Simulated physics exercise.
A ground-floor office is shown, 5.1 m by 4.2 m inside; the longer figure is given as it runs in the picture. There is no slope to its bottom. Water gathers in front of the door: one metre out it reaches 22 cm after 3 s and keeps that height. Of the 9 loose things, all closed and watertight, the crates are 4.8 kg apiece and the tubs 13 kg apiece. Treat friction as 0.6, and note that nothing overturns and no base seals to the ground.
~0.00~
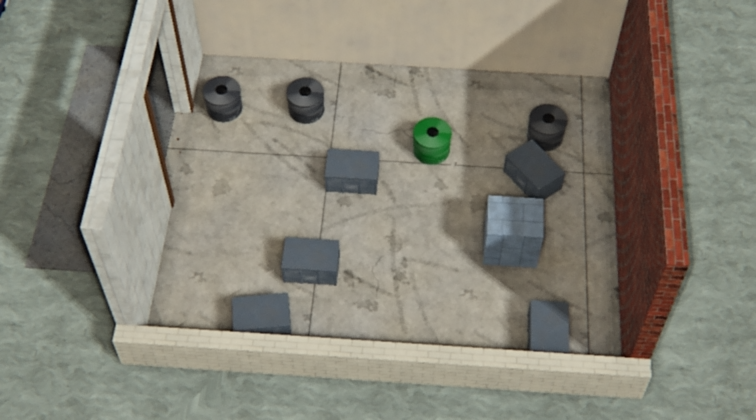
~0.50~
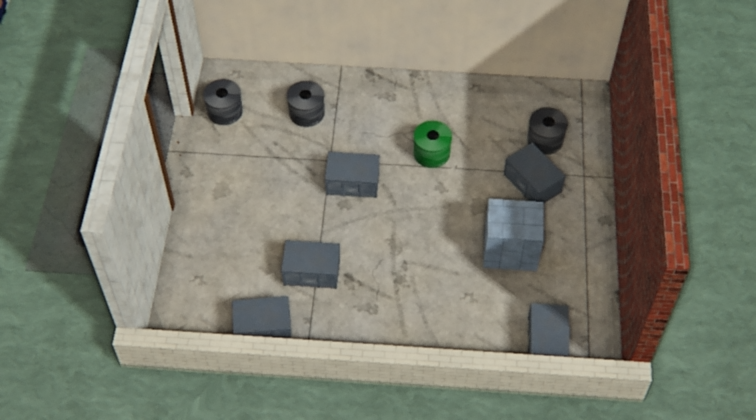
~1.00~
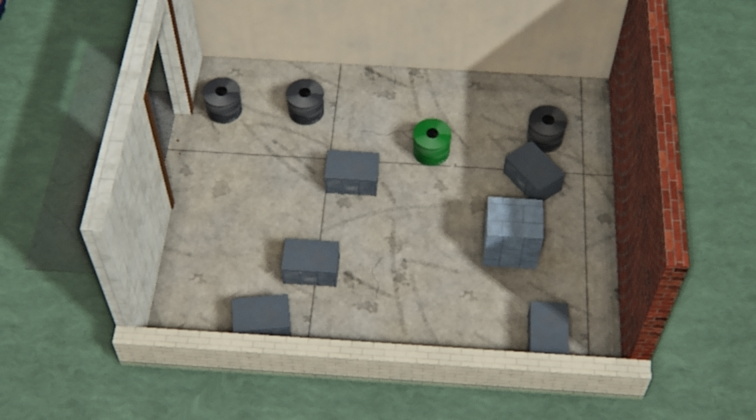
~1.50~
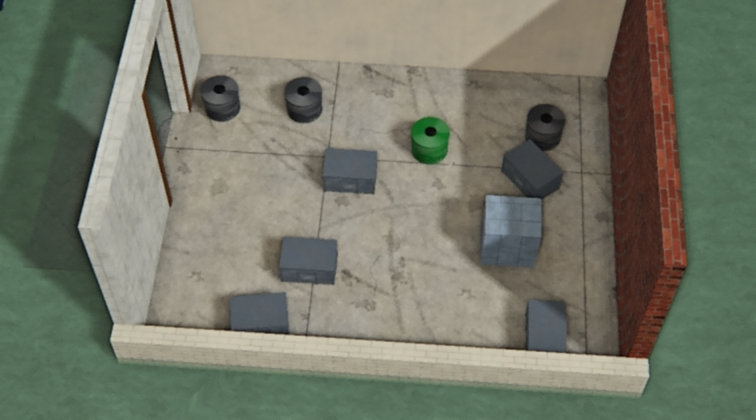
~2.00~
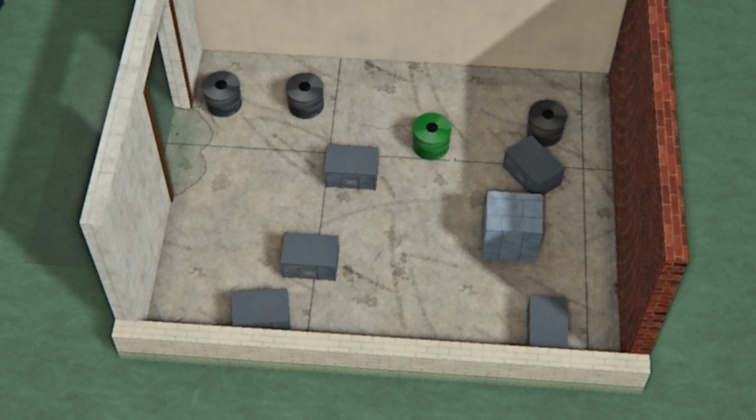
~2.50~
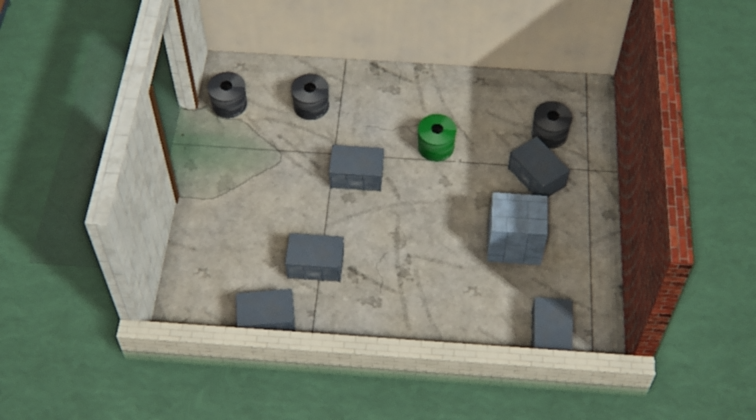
Ground-floor office seen from above, with grey crates and tubs staying still as shallow water spreads in from the left doorway.
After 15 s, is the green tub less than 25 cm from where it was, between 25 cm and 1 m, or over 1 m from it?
It gets pushed well away.
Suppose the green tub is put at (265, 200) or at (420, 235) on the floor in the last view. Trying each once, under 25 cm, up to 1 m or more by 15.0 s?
Respectively, it ends up distant and ends up distant.
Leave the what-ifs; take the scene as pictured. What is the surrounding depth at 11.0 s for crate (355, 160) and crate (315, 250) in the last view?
Some 9 cm at the first, some 6 cm at the second.
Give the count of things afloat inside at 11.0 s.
The number is 7.
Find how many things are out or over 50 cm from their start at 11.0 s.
Count then: 6.
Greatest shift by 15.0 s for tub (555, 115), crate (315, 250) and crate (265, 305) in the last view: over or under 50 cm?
First greater, then greater, then greater.
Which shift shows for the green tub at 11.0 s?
It is about 60 cm out of place by then.
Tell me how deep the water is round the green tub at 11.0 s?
Depth approx. 12 cm.
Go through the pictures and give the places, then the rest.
The first picture shows the green tub at (433, 132) rests on the ground; 0.0 m2 under water; 0 of 9 have shifted.
The second picture shows the green tub at (433, 136) rests on the ground; water covers 0.0 m2; 0 of 9 have shifted.
The third picture shows the green tub at (432, 134) rests on the ground; water covers 0.0 m2; 0 of 9 have shifted.
The fourth picture shows the green tub at (431, 132), on the bottom; 0.0 m2 under water; 0 of 9 have shifted.
The fifth picture shows the green tub at (432, 128), on the bottom; water covers 0.3 m2; 0 of 9 have shifted.
The sixth picture shows the green tub at (437, 129) rests on the ground; water covers 1.0 m2; 0 of 9 have shifted.
After 3.5 s the green tub is near (437, 129), 0.0 m from its start, aground; 0 afloat.
After 6.8 s the green tub is near (464, 128), 0.3 m from its start, aground; 3 afloat.
After 11.0 s the green tub is near (488, 120), 0.6 m from its start, afloat; 7 afloat.
After 15.0 s the green tub is near (603, 121), 1.9 m from its start, afloat; 9 afloat.
